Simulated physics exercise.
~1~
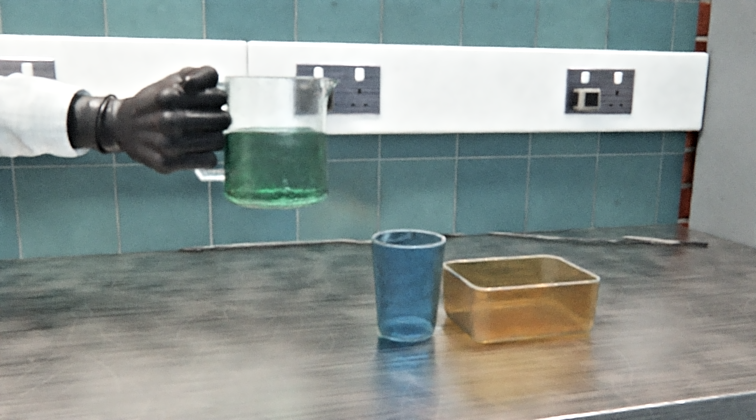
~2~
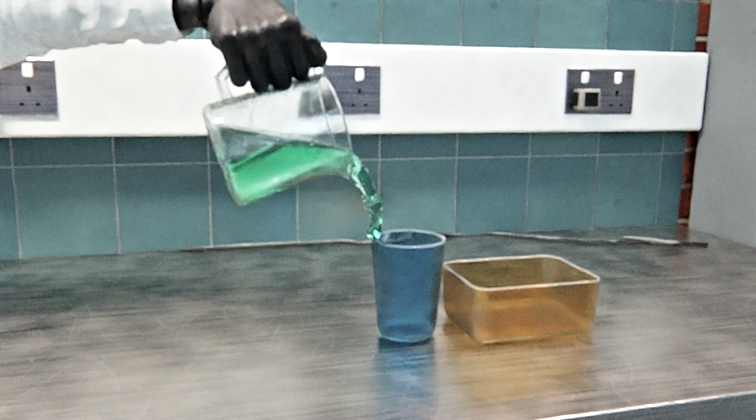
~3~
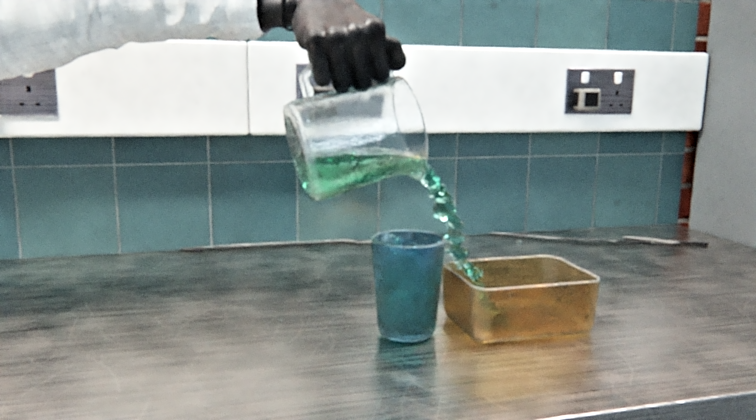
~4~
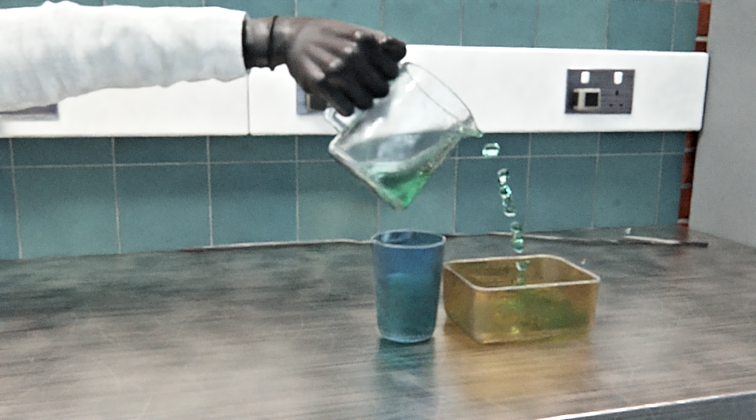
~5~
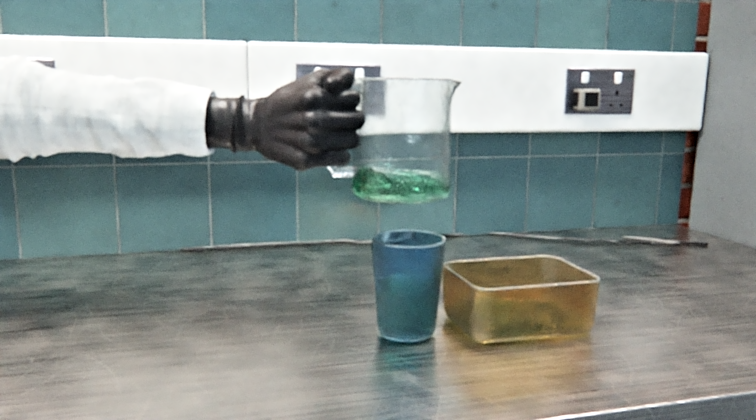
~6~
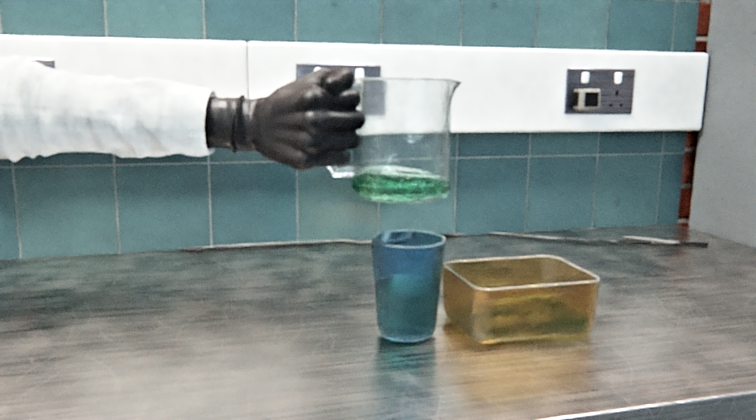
A black-gloved hand pouring green liquid from a clear jug into a blue glass, then an amber box, and finally levelling it.
